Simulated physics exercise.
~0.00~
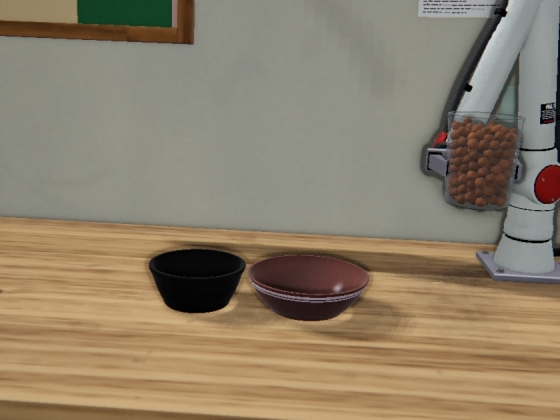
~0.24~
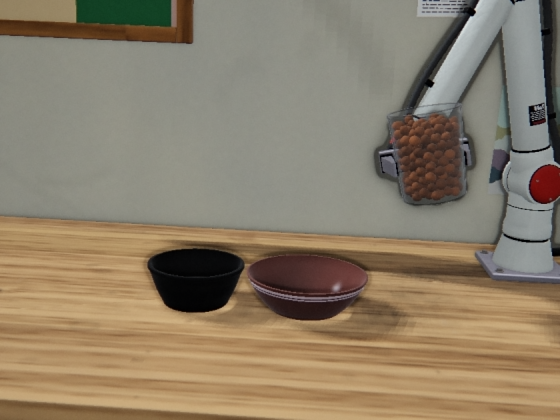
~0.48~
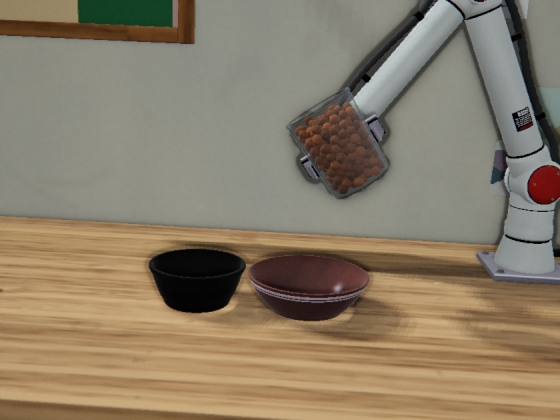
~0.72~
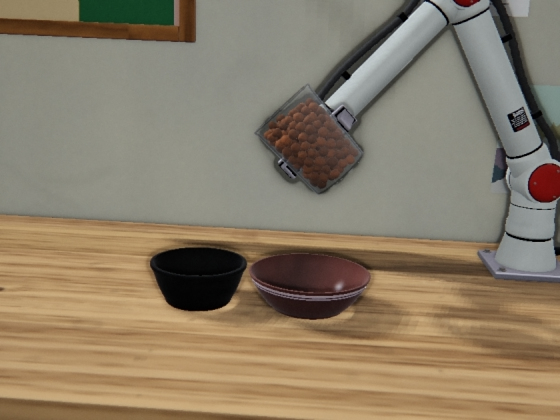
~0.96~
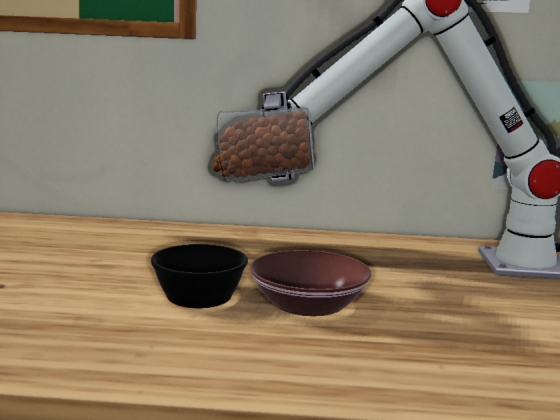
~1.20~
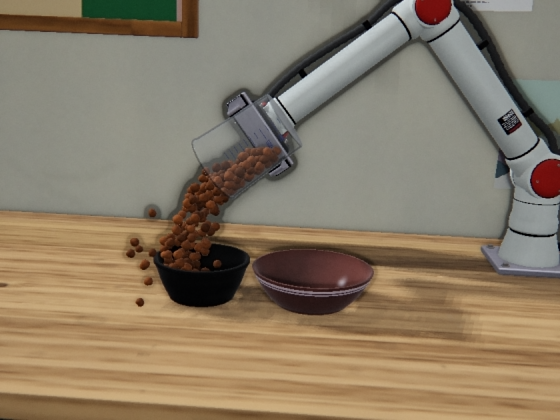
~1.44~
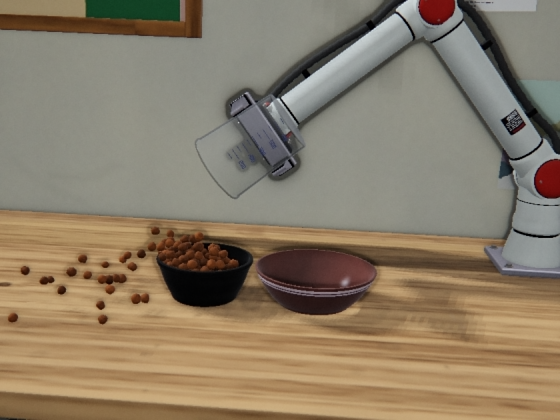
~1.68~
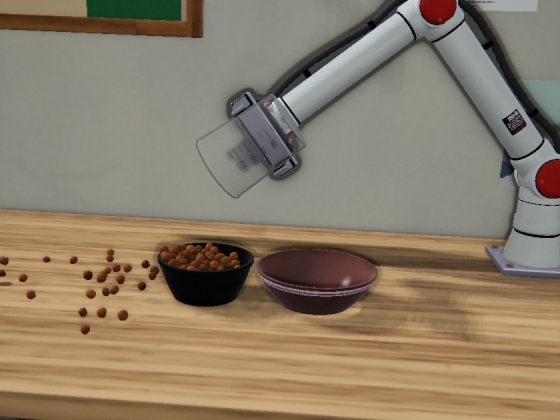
A white robot arm with red joints, bolted at the right of a light wooden table, holds a clear cup full of round brown hazelnuts, seen from the front against a grey wall with a board at upper left. A black bowl stands left of centre, with a dark reddish bowl just to its right. The arm swings the cup leftward, tilting it further as it goes. Above the black bowl it tips past level, and the nuts pour out in a stream. Most heap in the black bowl, while others scatter across the table to the left. The emptied cup stays tipped overhead, and the reddish bowl remains empty.
